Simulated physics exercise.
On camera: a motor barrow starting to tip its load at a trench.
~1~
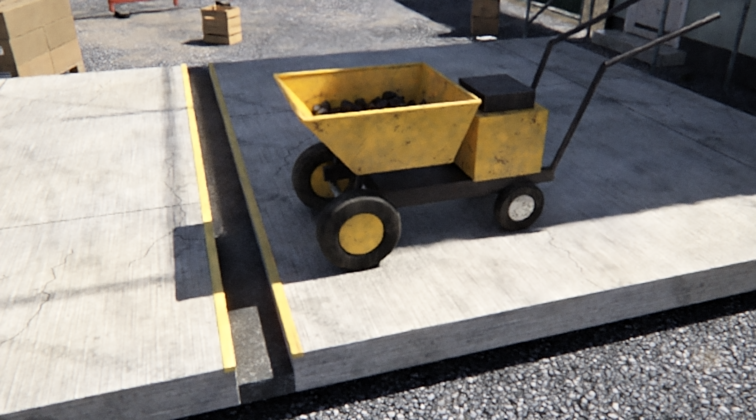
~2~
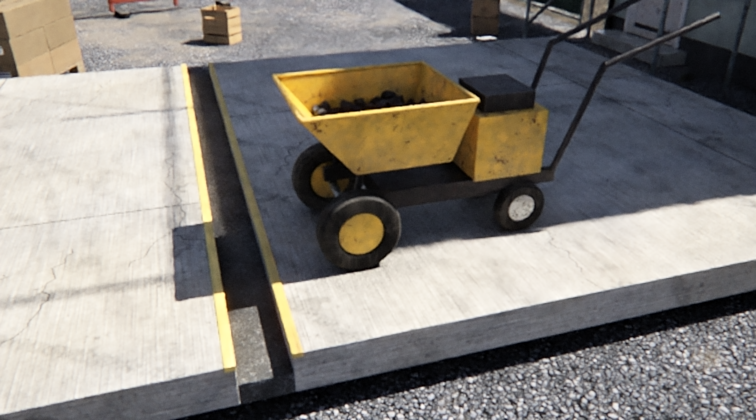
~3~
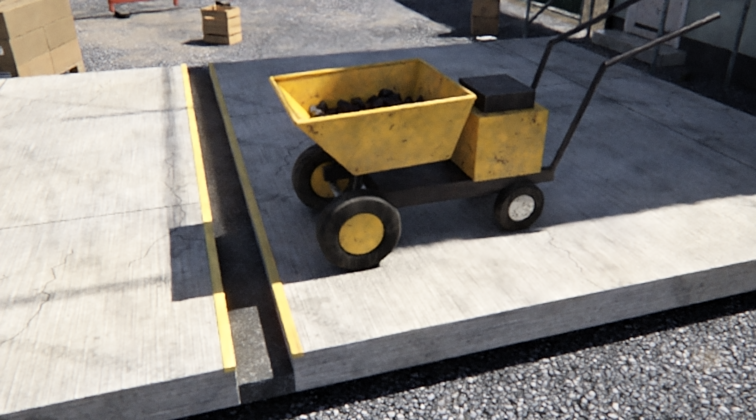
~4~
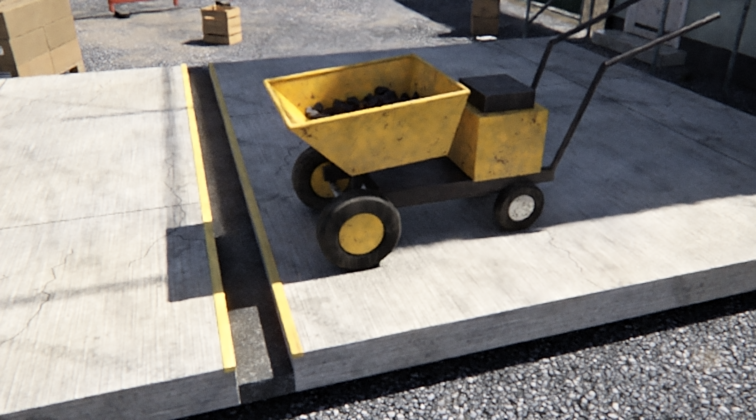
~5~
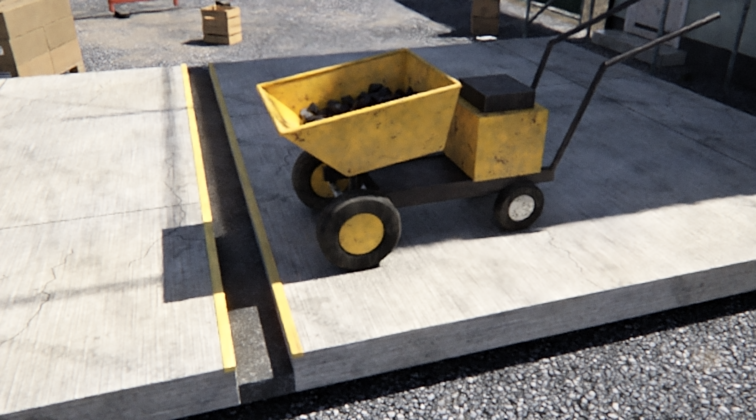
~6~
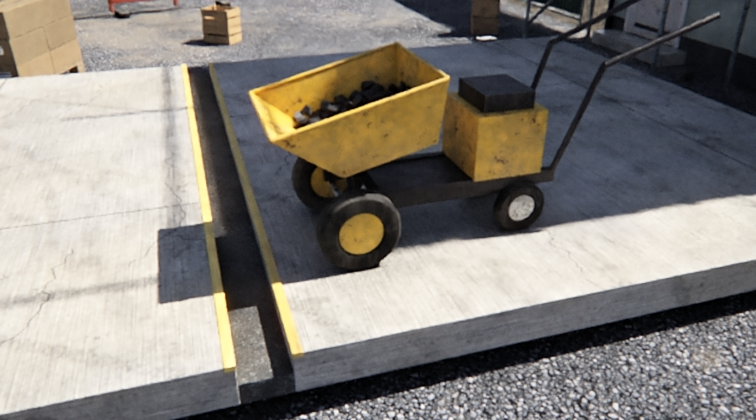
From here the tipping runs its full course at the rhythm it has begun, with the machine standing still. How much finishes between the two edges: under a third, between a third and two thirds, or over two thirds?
Between the edges lies under a third of the load.
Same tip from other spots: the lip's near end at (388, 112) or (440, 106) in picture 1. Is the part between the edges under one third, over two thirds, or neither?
First one to two thirds, then under a third.
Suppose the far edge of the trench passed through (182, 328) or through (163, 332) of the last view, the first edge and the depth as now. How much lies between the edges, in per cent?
About 70 and 80 per cent.
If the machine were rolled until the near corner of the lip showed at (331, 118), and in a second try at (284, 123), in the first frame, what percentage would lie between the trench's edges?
About 50 and 0 per cent.
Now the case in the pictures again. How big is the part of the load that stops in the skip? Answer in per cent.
About 25 per cent.
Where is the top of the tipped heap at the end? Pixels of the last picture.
Around (193, 236).
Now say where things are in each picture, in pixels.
The first frame shows lip of the skip at (303, 121), level; top of the load at (369, 117), lumps of coal; first edge of the trench at (285, 310); far edge at (223, 321), the trench under half as wide as the skip, and about half as deep as wide.
The second frame shows lip of the skip at (301, 121), level; top of the load at (380, 107).
The third frame shows lip of the skip at (297, 124), tipped barely; top of the load at (396, 110).
The fourth frame shows lip of the skip at (290, 128), tipped barely; top of the load at (392, 107).
The fifth frame shows lip of the skip at (282, 134), tipped a little; top of the load at (396, 112).
The sixth frame shows lip of the skip at (272, 141), tipped a little; top of the load at (389, 109); first edge of the trench at (285, 310); far edge at (223, 321).
Soon, skip tipped steeply; all in the skip.
A while on, skip tipped steeply; most in the skip; a stray few in or heaped over the trench; a small part beyond it.
Towards the end, skip tipped right over; about a quarter in the skip; a small part in or heaped over the trench; about two thirds beyond it.
Finally, skip tipped right over; about a quarter in the skip; a small part in or heaped over the trench; about two thirds beyond it.
